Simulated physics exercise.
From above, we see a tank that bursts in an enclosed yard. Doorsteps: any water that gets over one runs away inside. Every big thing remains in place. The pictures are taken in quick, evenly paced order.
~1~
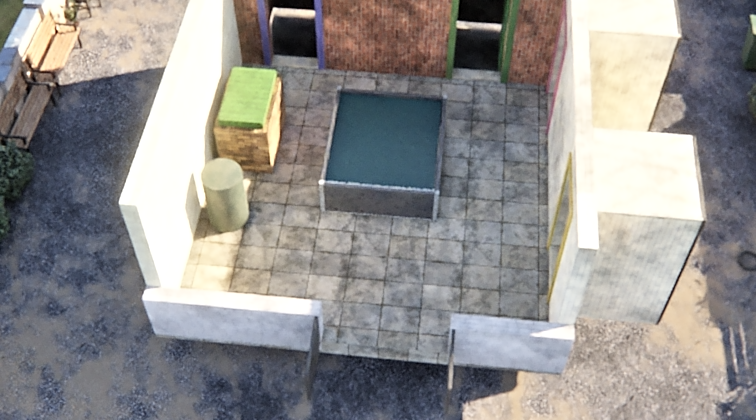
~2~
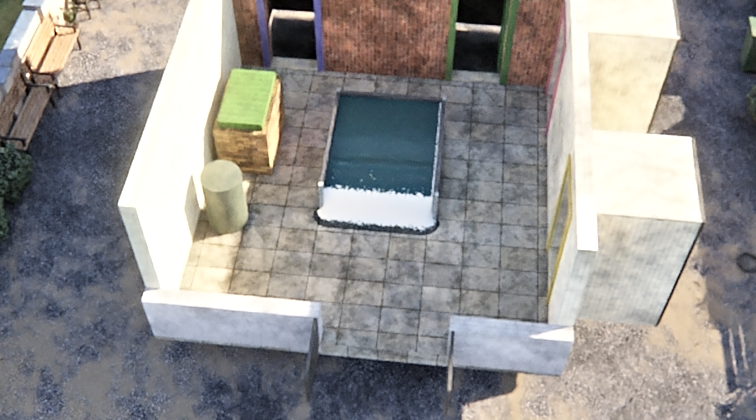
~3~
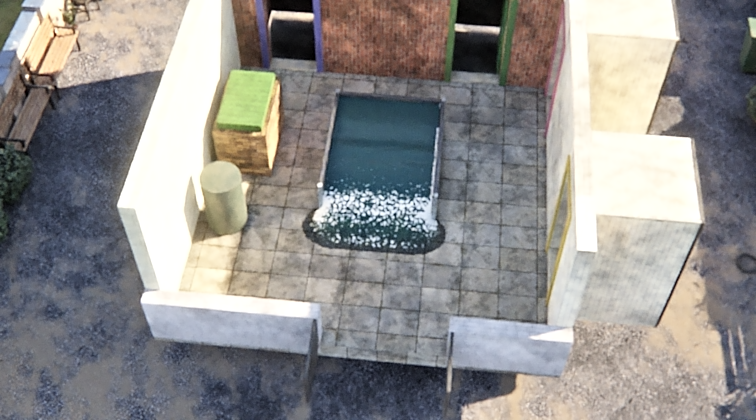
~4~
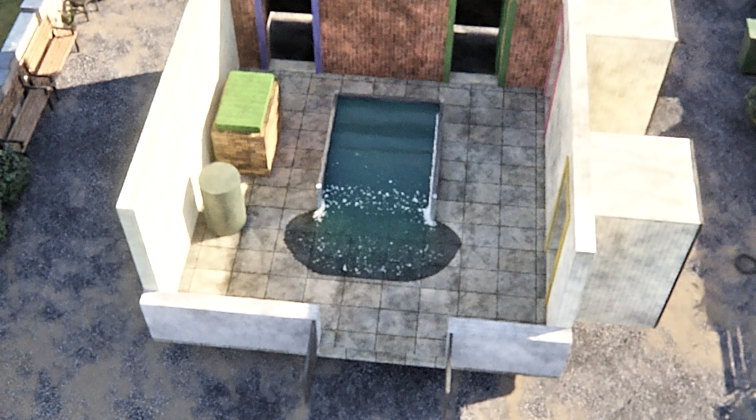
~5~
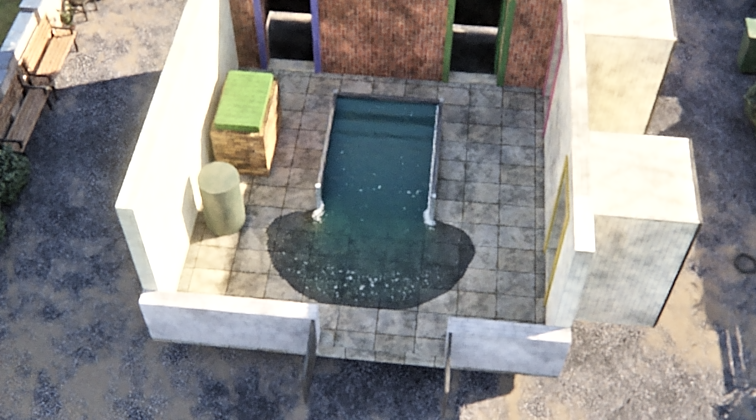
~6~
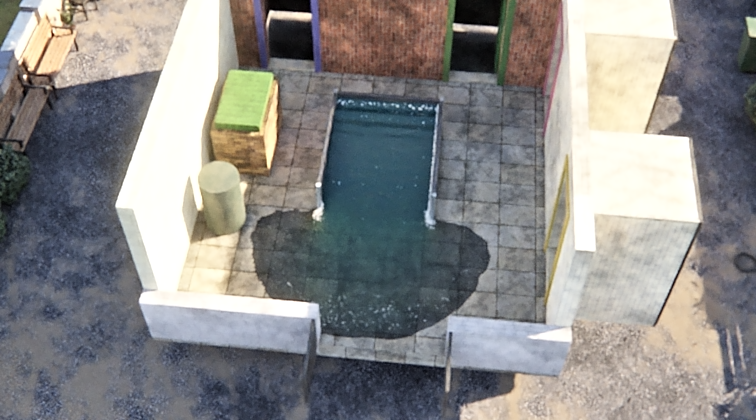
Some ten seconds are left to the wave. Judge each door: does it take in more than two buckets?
My call: The blue door keeps it to two or fewer, the green door keeps it to two or fewer, the pink door keeps it to two or fewer, the yellow door keeps it to two or fewer.
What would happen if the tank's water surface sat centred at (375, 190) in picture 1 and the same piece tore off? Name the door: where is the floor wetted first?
That's the one in yellow.
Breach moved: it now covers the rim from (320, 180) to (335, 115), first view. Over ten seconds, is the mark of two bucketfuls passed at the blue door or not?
As I see it, the blue door surpasses the limit.
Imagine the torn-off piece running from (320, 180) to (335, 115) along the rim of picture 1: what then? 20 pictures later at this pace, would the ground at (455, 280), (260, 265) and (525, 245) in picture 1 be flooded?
Taken in turn they're unwetted, swamped and unwetted.
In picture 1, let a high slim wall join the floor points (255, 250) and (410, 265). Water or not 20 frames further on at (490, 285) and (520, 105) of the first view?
As listed: Under water, not flooded.
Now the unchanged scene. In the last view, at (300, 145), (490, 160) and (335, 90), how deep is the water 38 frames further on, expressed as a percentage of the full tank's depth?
In the order asked, some 4, 2 and 0 in a hundred.
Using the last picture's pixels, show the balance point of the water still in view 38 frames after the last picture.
Centre point: Around (347, 226).
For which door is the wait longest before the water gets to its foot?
The green-painted one.
A moment on, water covers 35 % of the floor; the blue door not reached, the green door not reached, the pink door not reached, the yellow door not reached.
Next, water covers 40 % of the floor; the blue door not reached, the green door not reached, the pink door not reached, the yellow door wet at the sill, nothing in.
Then, water covers 50 % of the floor; the blue door not reached, the green door not reached, the pink door not reached, the yellow door wet at the sill, nothing in.
Later, water covers 80 % of the floor; the blue door wet at the sill, nothing in, the green door not reached, the pink door wet at the sill, nothing in, the yellow door wet at the sill, nothing in.
In the end, water covers 95 % of the floor; the blue door under two buckets in, the green door under two buckets in, the pink door wet at the sill, nothing in, the yellow door wet at the sill, nothing in.
